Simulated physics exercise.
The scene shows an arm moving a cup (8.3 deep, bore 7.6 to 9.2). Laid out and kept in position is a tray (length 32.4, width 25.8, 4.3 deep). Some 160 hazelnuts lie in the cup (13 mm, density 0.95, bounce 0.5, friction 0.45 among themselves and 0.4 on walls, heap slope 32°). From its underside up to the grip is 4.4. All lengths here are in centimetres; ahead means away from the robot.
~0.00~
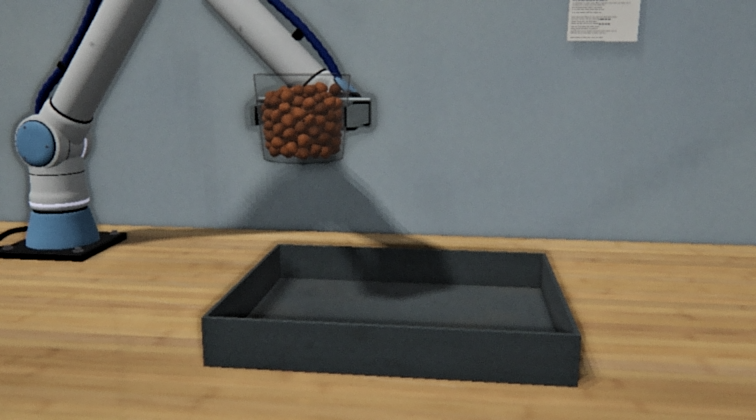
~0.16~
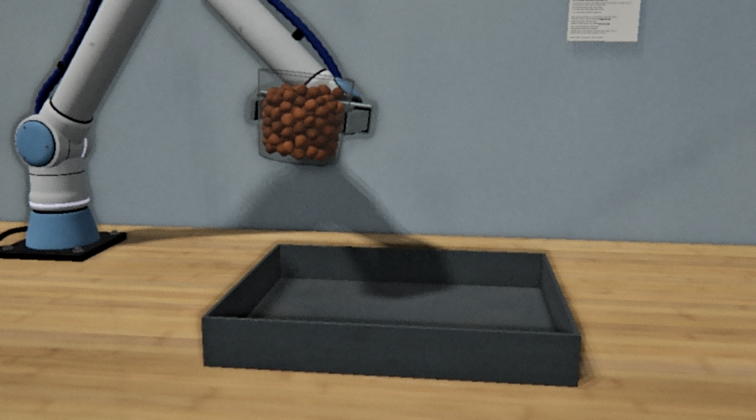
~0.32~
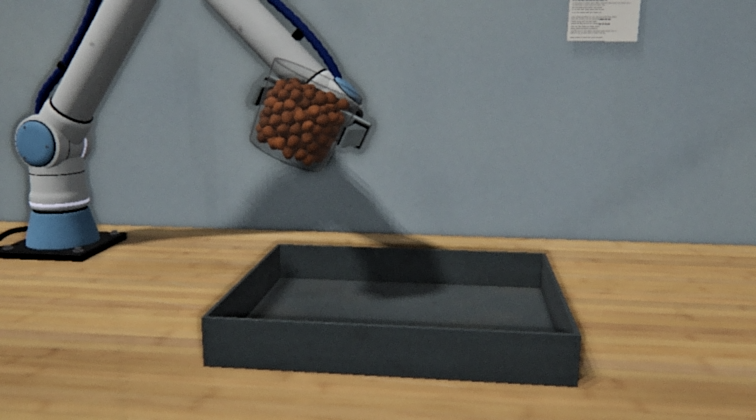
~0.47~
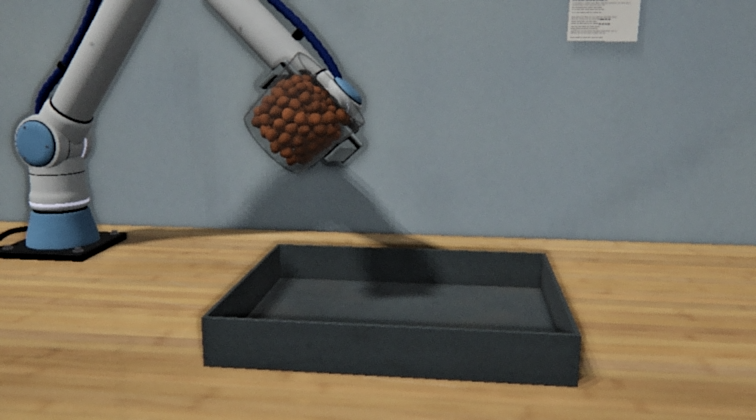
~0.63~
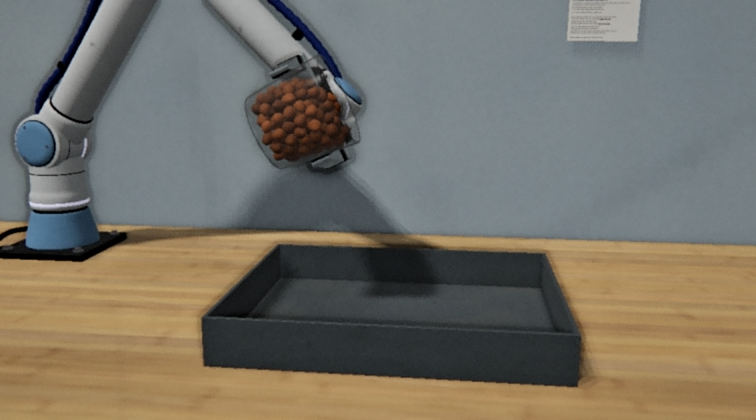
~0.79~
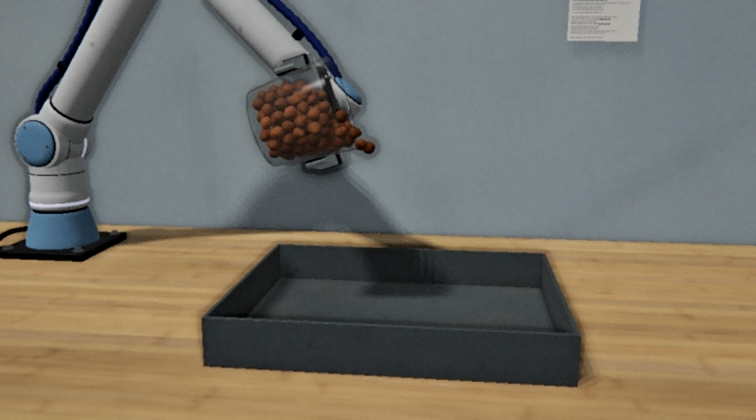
Above a dark tray on a wooden table, a robot arm steadily tipped a clear cup full of round brown nuts over to the right, until a few slid out past the rim.
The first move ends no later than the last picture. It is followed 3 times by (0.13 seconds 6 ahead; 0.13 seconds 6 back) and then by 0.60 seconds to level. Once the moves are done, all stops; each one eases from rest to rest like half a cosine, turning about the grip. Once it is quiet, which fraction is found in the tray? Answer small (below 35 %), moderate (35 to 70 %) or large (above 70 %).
It is large.
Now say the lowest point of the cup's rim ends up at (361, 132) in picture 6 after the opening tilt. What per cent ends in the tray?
60 percent or so.
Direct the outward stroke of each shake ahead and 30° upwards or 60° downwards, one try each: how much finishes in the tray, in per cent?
Roughly 95 per cent, then 40 per cent.
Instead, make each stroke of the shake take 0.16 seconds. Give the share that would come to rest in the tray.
I'd expect close to 80 in a hundred.
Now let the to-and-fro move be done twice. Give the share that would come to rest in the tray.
About 80 per cent in that case.
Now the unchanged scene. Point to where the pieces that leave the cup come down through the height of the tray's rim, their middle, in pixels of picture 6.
Estimated centre near (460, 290) in pixels.
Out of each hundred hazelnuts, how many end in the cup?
My estimate would be some 10 percent.
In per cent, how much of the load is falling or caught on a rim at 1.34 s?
It amounts to roughly 18 in a hundred.
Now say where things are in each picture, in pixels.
In the first picture, cup middle at (303, 118), level; upper third of the load around (300, 102), from x 265 to 340, top at y 90; 163 in the cup.
In the second picture, cup middle at (303, 118), tilted 7° forward; upper third of the load around (302, 101), from x 265 to 340, top at y 90.
In the third picture, cup middle at (302, 118), tilted 25° forward; upper third of the load around (297, 100), from x 265 to 345, top at y 85.
In the fourth picture, cup middle at (301, 118), tilted 47° forward; upper third of the load around (297, 100), from x 255 to 345, top at y 80.
In the fifth picture, cup middle at (301, 117), tilted 65° forward; upper third of the load around (299, 100), from x 260 to 345, top at y 85.
In the sixth picture, cup middle at (301, 117), tilted 72° forward; upper third of the load around (294, 103), from x 260 to 370, top at y 85; 162 in the cup, 1 in flight or on a rim.
By 1.34 s, tilted 72° forward, highest piece 21 above the table; 103 in the tray, 30 in the cup, 30 in flight or on a rim.
By 1.89 s, tilted 31° forward, highest piece 19 above the table; 148 in the tray, 13 in the cup, 2 on the table or floor.
By 2.37 s, level, highest piece 20 above the table; 148 in the tray, 13 in the cup, 2 on the table or floor.
By 3.42 s, level, highest piece 20 above the table; 148 in the tray, 13 in the cup, 2 on the table or floor.
Final count, 148 in the tray, 13 in the cup, 2 on the table or floor. That is 91 % in the tray.
